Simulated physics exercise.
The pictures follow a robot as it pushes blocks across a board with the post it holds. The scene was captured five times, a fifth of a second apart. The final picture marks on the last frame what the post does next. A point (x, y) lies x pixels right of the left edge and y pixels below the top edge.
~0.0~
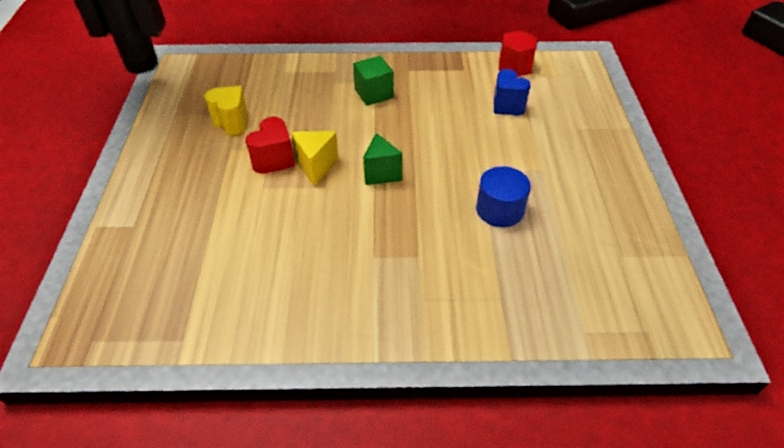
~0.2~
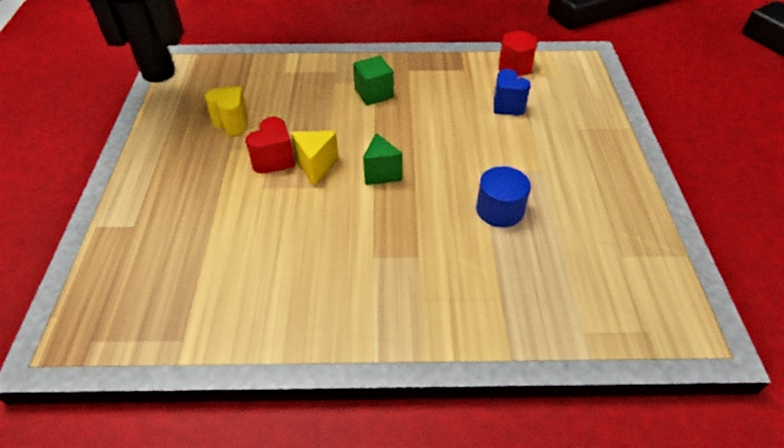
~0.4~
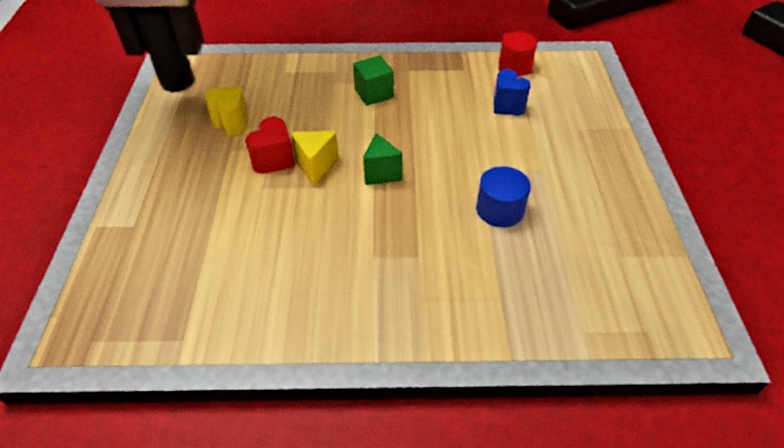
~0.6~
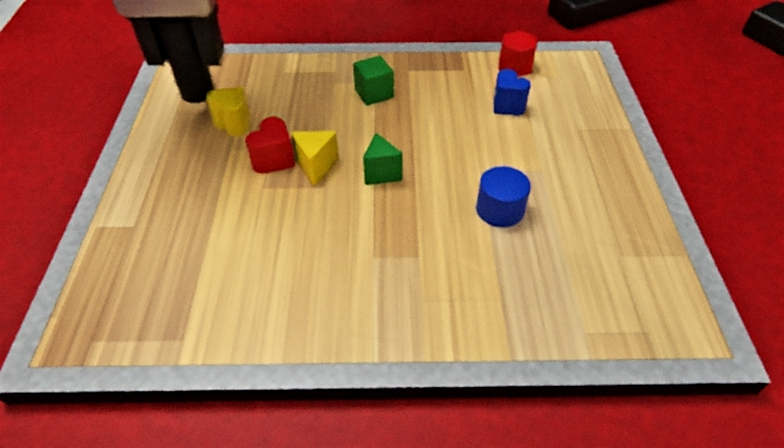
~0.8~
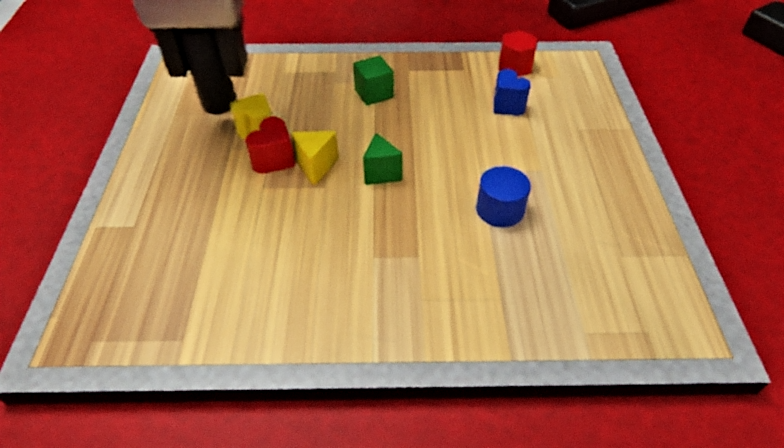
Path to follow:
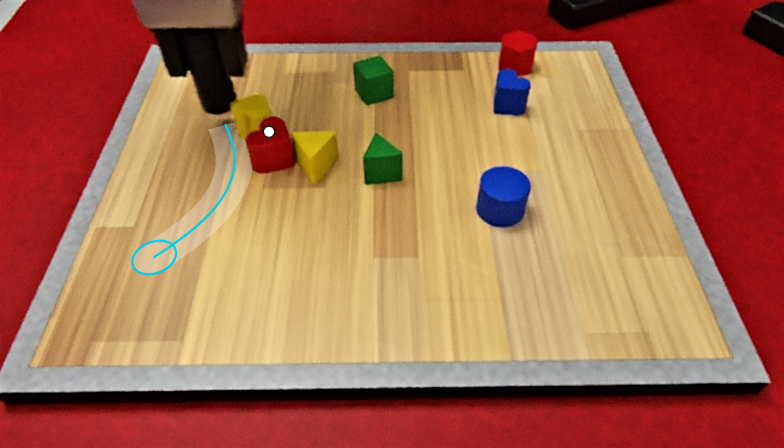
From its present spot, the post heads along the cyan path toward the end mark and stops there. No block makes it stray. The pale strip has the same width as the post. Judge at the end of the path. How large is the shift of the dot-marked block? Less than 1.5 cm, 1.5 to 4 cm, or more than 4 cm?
It gets moved under 1.5 cm.
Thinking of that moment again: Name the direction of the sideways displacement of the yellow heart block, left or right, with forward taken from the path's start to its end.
Answer: Left.
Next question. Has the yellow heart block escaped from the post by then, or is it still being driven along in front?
The post will have lost it.
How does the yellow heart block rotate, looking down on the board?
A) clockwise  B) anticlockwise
I'll go with B - anticlockwise.
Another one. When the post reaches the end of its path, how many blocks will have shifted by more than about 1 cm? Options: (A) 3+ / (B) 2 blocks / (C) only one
That would be C.
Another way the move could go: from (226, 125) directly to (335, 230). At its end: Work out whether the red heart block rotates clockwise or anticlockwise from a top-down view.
Counterclockwise rotation.
The line goes from (226, 125) via (234, 165) and (211, 212), ending at (154, 257); the dot is on the red heart block.
On the path given first. One third of the way, post (228, 145); yellow heart block (263, 113), turned 60° anticlockwise; red heart block (273, 133), turned 20° clockwise.
Two thirds of the way, post (203, 193); yellow heart block (263, 113), turned 60° anticlockwise; red heart block (273, 133), turned 20° clockwise.
At the end, post (144, 238); yellow heart block (263, 113), turned 60° anticlockwise; red heart block (273, 133), turned 20° clockwise; yellow triangular block unmoved.
